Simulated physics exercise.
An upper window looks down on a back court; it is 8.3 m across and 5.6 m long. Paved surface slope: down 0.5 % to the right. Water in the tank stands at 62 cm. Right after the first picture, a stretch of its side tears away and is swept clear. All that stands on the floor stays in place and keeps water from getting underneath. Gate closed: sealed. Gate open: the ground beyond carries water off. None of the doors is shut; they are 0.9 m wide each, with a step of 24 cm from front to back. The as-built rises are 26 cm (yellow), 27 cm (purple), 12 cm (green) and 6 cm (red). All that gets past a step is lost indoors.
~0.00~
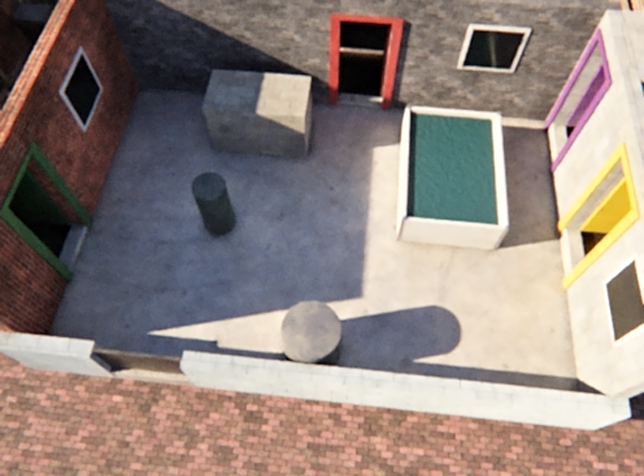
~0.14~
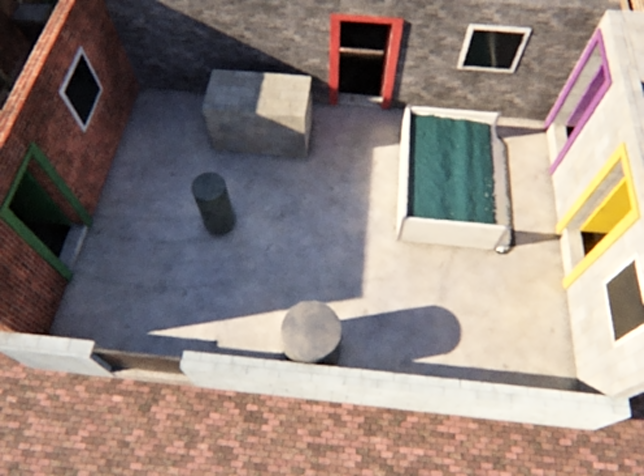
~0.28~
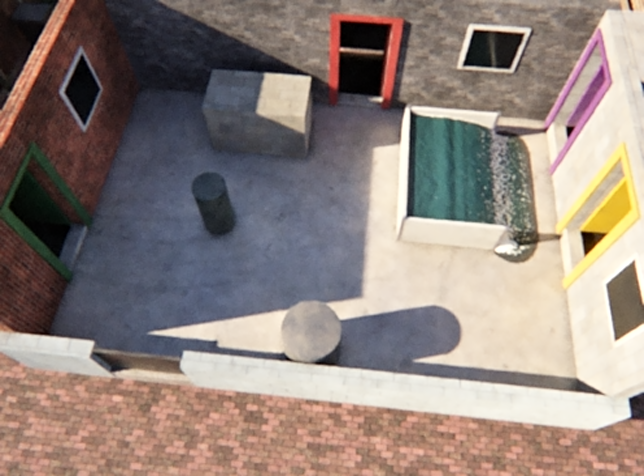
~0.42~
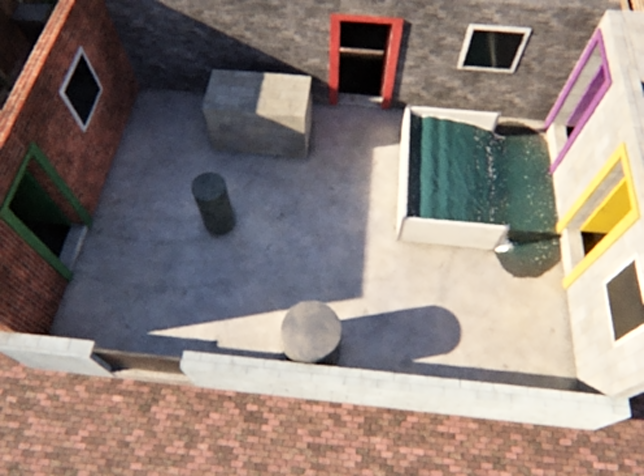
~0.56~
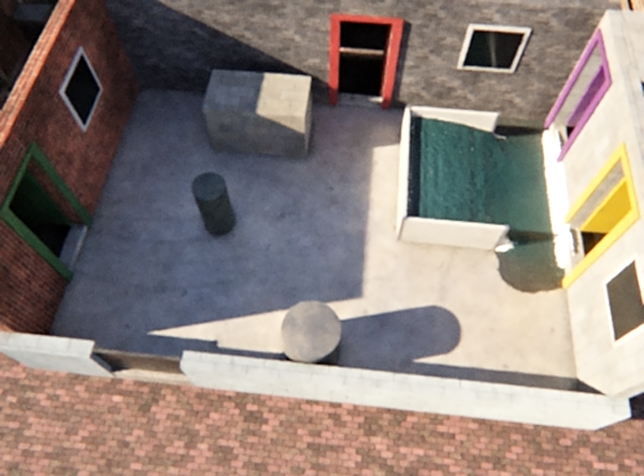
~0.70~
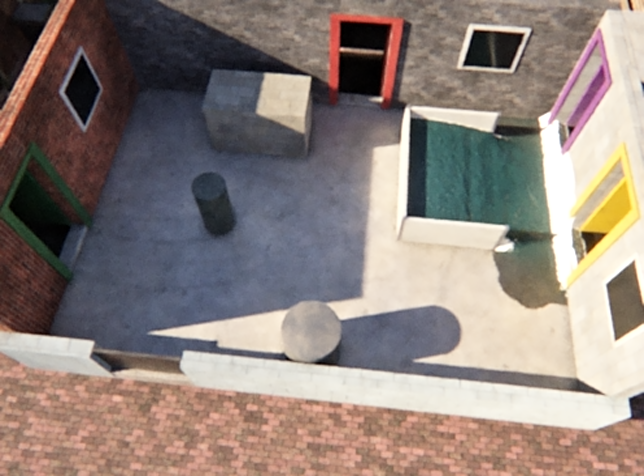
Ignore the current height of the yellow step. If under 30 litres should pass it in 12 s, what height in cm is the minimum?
The minimum is around 27 cm.
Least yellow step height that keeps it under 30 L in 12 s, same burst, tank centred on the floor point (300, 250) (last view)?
That setup calls for roughly 25 cm.
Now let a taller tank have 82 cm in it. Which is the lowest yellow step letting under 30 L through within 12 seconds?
38 cm.
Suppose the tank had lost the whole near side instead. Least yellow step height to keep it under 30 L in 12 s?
You'd want it roughly 7.0 centimetres tall.
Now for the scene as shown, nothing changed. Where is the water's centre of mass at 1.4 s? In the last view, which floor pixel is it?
(497, 192) or so.
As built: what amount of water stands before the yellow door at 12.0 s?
The depth there is around 6.0 cm.
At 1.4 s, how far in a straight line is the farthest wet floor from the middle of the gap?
The front sits around 3.8 m out.
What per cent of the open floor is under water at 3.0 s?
Some 30 in a hundred.
After 1.4 s water covers 15 % of the floor, deepest (55 cm) near (546, 121); 34 cm at the yellow door, 15 litres in over its 26 cm step.
After 3.0 s water covers 30 % of the floor, deepest (27 cm) near (581, 408); 16 cm at the yellow door, 34 litres in over its 26 cm step.
After 12.0 s water covers 95 % of the floor, deepest (10 cm) near (141, 87); 6 cm at the yellow door, 34 litres in over its 26 cm step.
At the yellow door as built, the water arrived by 0.6 s and peaked near 34 cm at 1.4 s.
With a step of 24.5 cm, 48 litres would have come in within the 12 s; with 33 cm, 10 litres. So under 30 litres takes about 27 cm.
